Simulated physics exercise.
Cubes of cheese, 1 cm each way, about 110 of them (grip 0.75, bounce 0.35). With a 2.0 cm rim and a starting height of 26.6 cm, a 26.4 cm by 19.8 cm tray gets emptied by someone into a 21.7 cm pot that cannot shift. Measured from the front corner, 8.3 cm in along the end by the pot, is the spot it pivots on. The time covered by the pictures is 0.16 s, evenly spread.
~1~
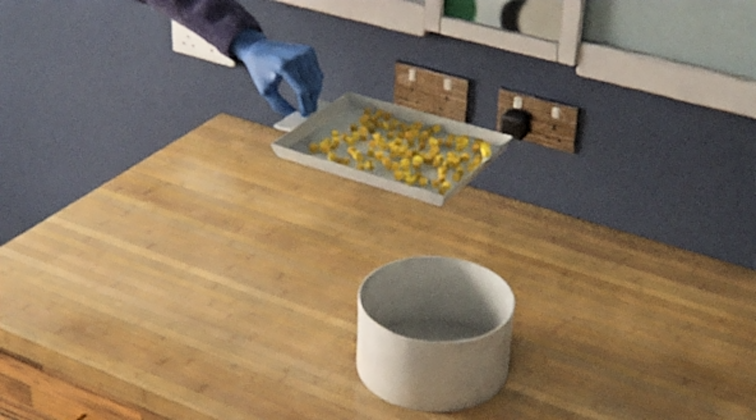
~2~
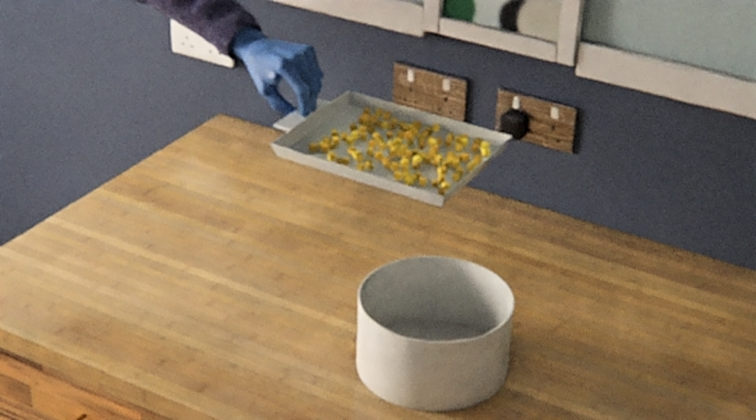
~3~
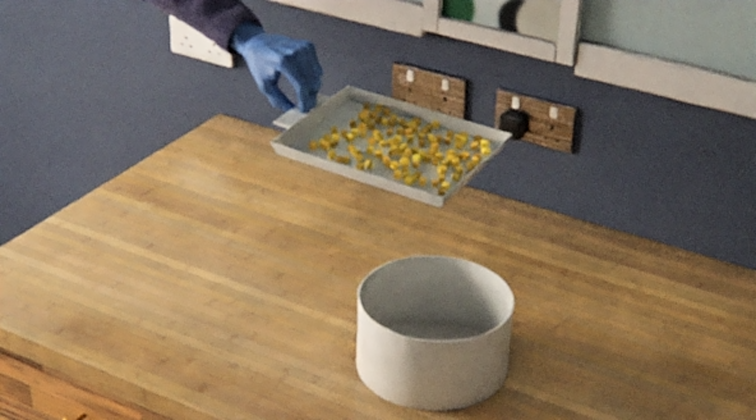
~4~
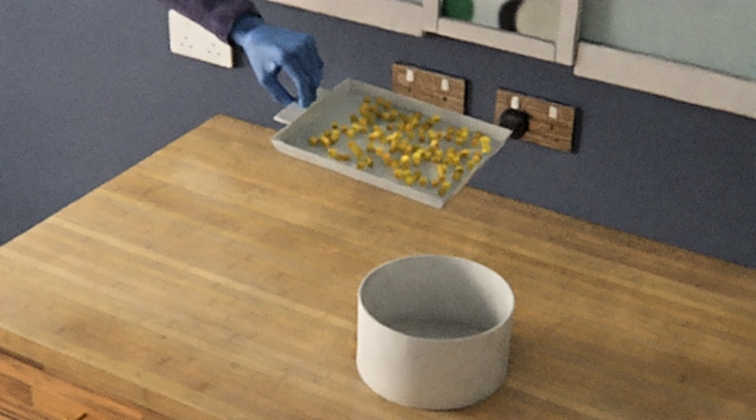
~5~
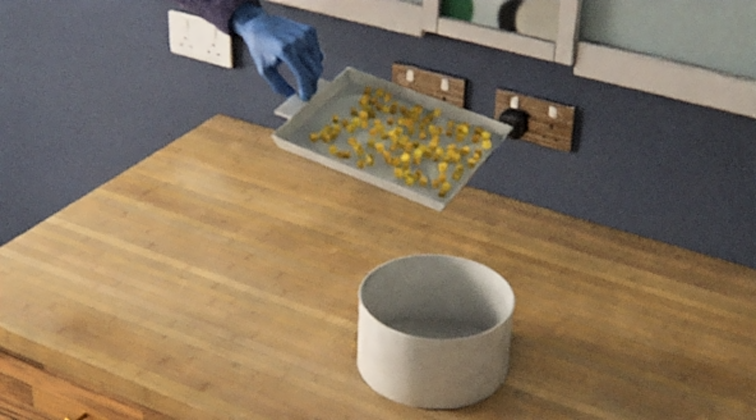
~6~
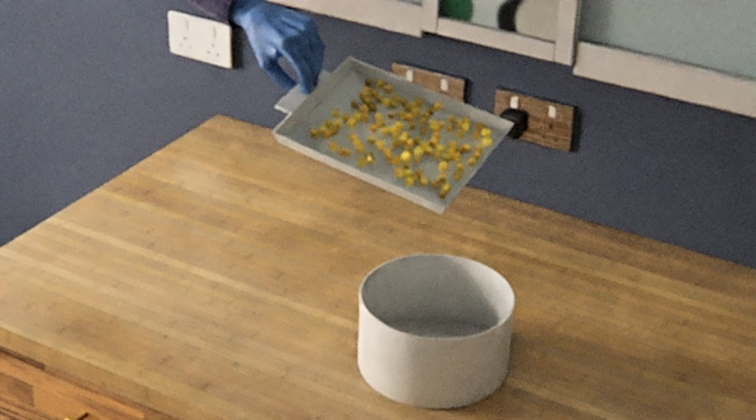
On a wooden worktop stood a round, pale pot, and above it a blue-gloved hand held a flat tray of small yellow pieces, then gradually tilted it, raising the back edge.
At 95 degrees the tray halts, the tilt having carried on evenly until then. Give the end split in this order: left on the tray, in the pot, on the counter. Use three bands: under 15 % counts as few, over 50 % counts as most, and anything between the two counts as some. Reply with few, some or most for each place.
Tray: Few, pot: Most, counter: Few.
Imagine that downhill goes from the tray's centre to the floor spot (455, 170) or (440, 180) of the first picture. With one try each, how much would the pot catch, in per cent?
I'd put it at roughly 20 per cent for the first tilt and roughly 75 per cent for the second.
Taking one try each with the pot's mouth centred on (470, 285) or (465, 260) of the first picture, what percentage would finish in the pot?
About 80 and 30 per cent.
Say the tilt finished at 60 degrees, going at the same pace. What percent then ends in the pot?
60 per cent.
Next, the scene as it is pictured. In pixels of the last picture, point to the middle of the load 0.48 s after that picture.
Expected load position: Near (425, 220).
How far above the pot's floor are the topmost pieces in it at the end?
It gets to about 2.0 cm.
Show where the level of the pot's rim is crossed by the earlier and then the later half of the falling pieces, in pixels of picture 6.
Early: About (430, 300); late: About (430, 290).
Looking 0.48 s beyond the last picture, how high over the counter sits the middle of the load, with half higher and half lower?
Median height: Approx. 22 cm.
Then, 0.29 s after the last picture, tilt 55 degrees; the tray holds 100 %, the pot 0 %.
Then, 0.48 s after the last picture, tilt 82 degrees; the tray holds 70 %, the pot 0 %.
Then, 0.79 s after the last picture, tilt 95 degrees; the tray holds 0 %, the pot 95 %.
In the end, tray 0 %, pot 100 %, counter 0 %.
